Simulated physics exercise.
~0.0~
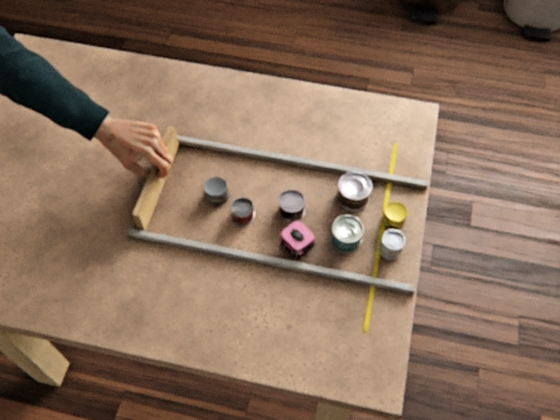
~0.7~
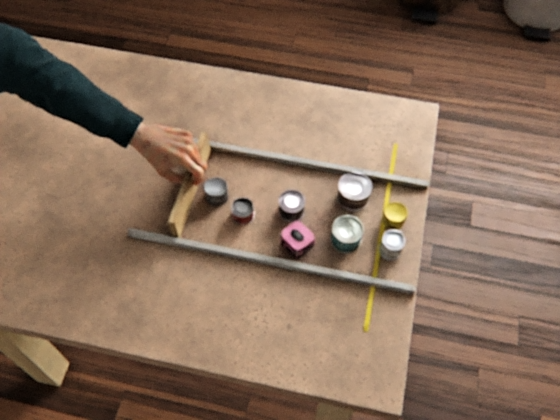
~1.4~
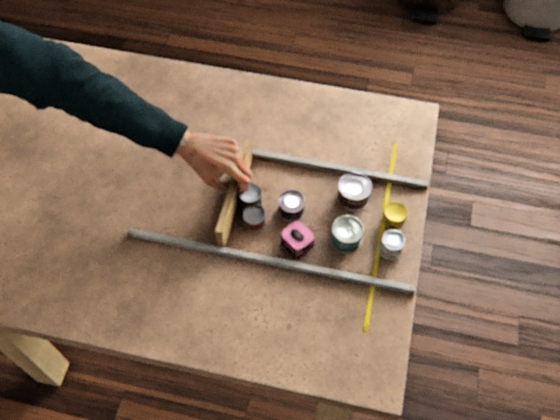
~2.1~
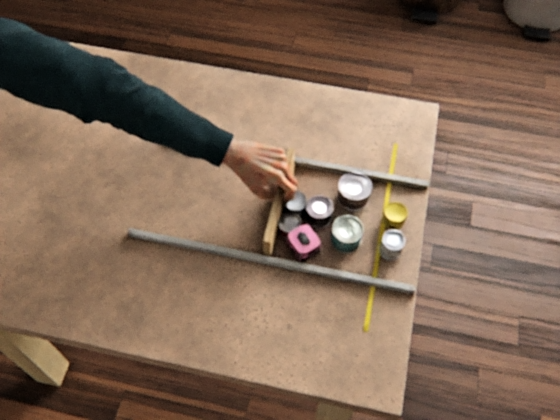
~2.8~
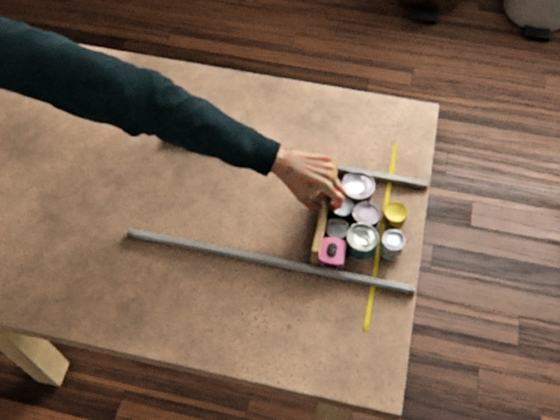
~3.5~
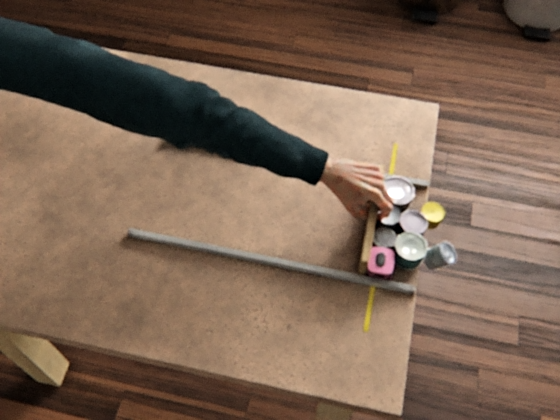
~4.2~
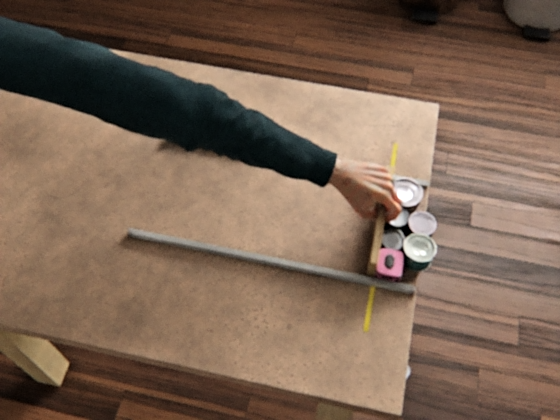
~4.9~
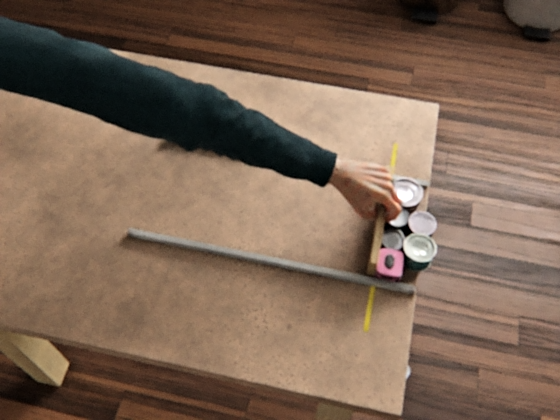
On a tabletop, a hand slides a wooden board rightward between rails, bunching small pots and tins until two drop off the edge.
